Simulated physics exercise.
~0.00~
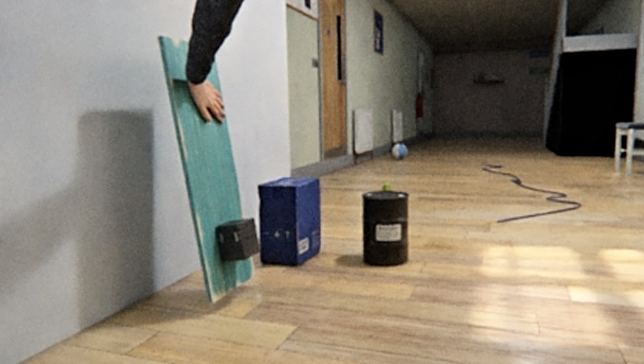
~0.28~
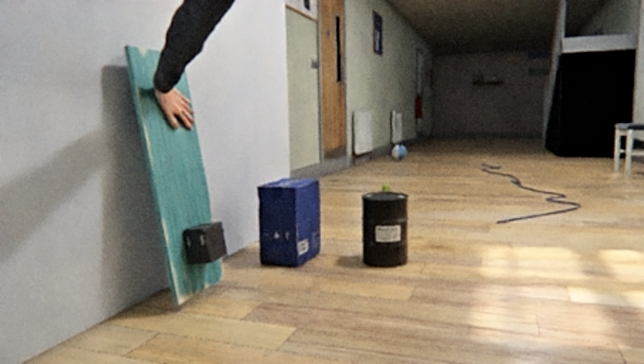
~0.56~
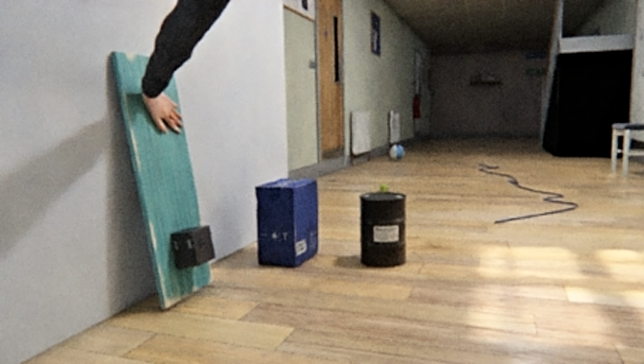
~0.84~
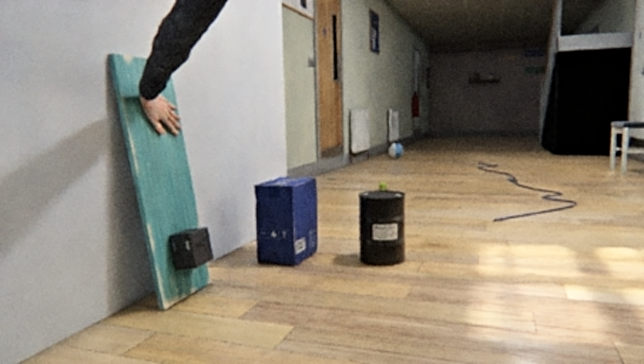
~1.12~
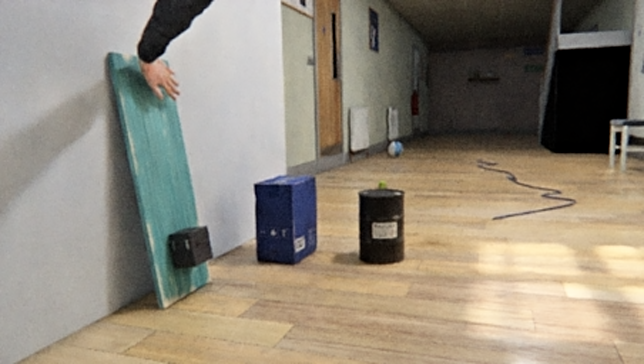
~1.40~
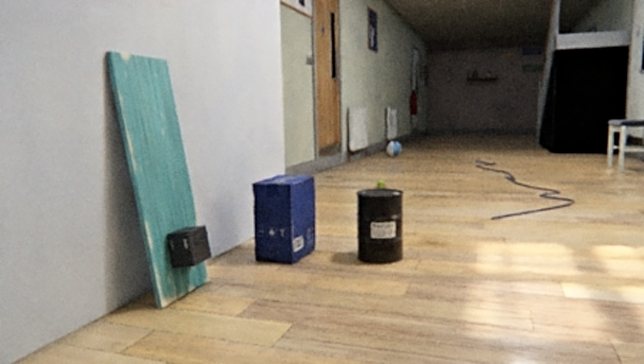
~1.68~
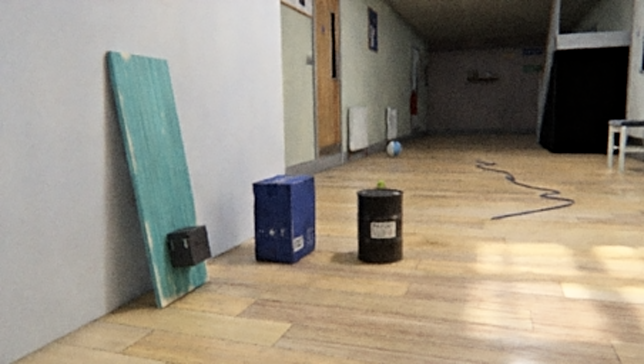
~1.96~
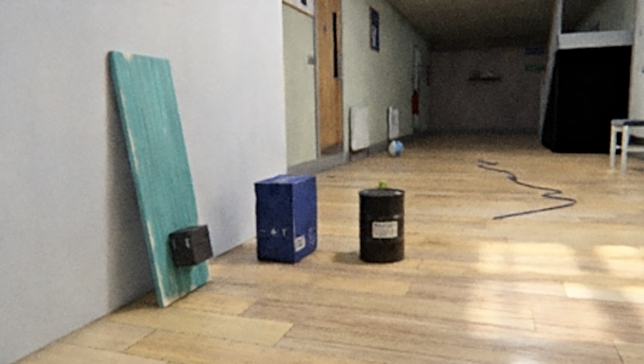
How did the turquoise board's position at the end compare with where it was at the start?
It ended up farther to the left along the wall, leaving a wider gap between it and the blue box. At the start its foot had been close beside the box.
